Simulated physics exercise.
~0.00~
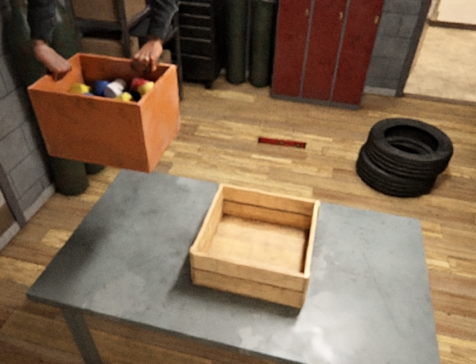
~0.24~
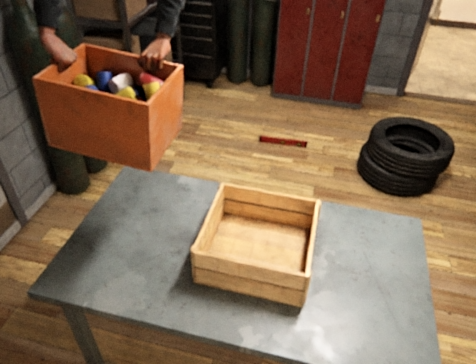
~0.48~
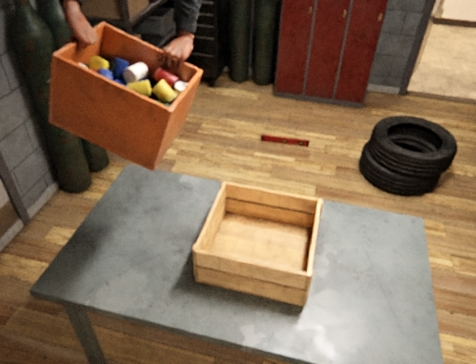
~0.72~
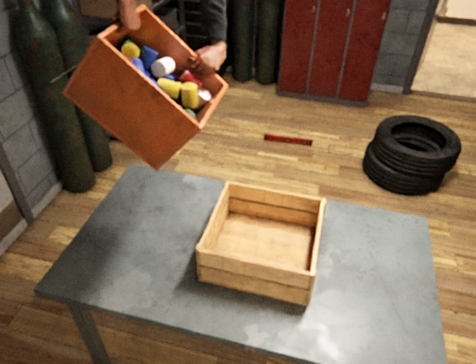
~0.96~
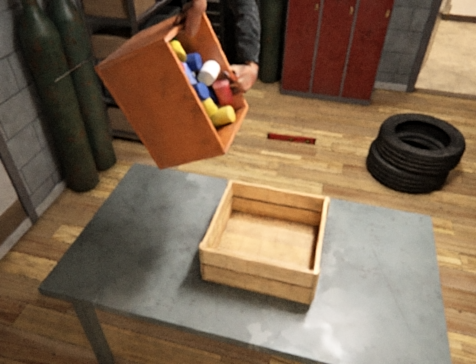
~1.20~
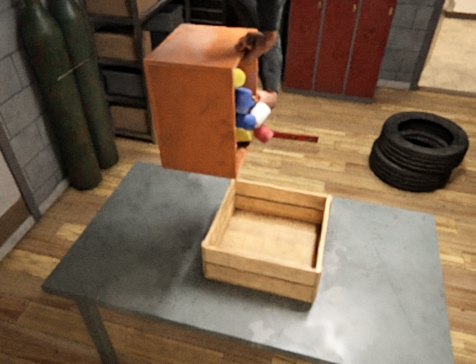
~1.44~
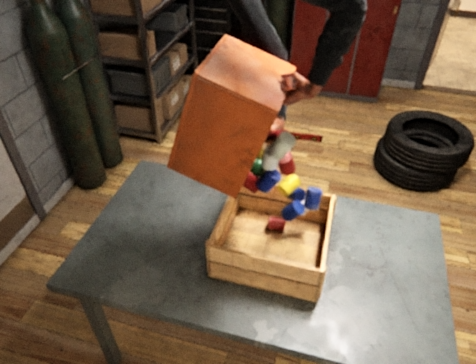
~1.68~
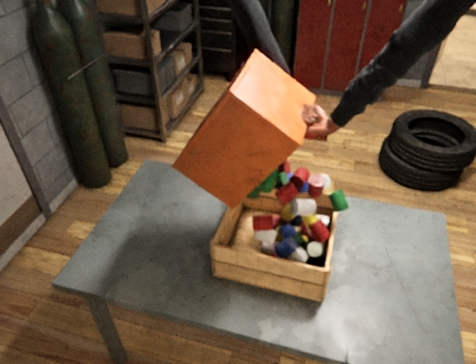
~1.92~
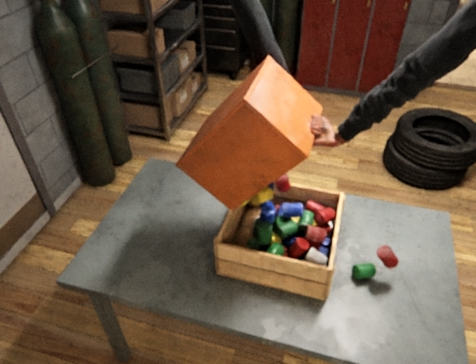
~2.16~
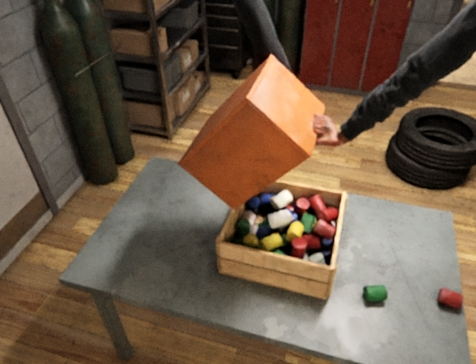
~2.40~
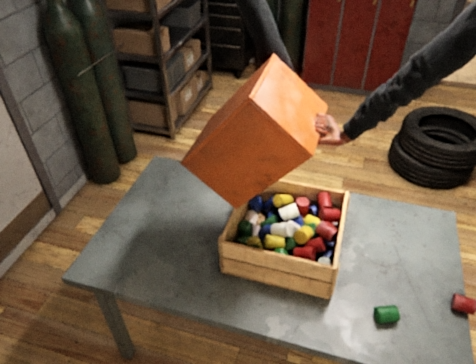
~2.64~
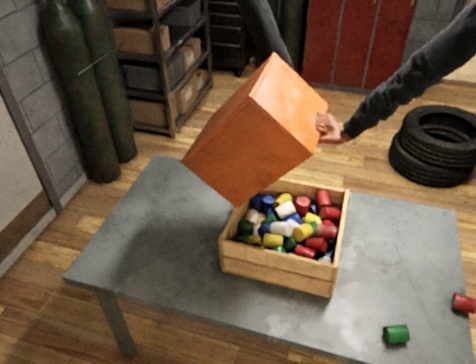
Orange box held by two hands tipping colourful small cylinders into a wooden tray on a table, two landing outside it.
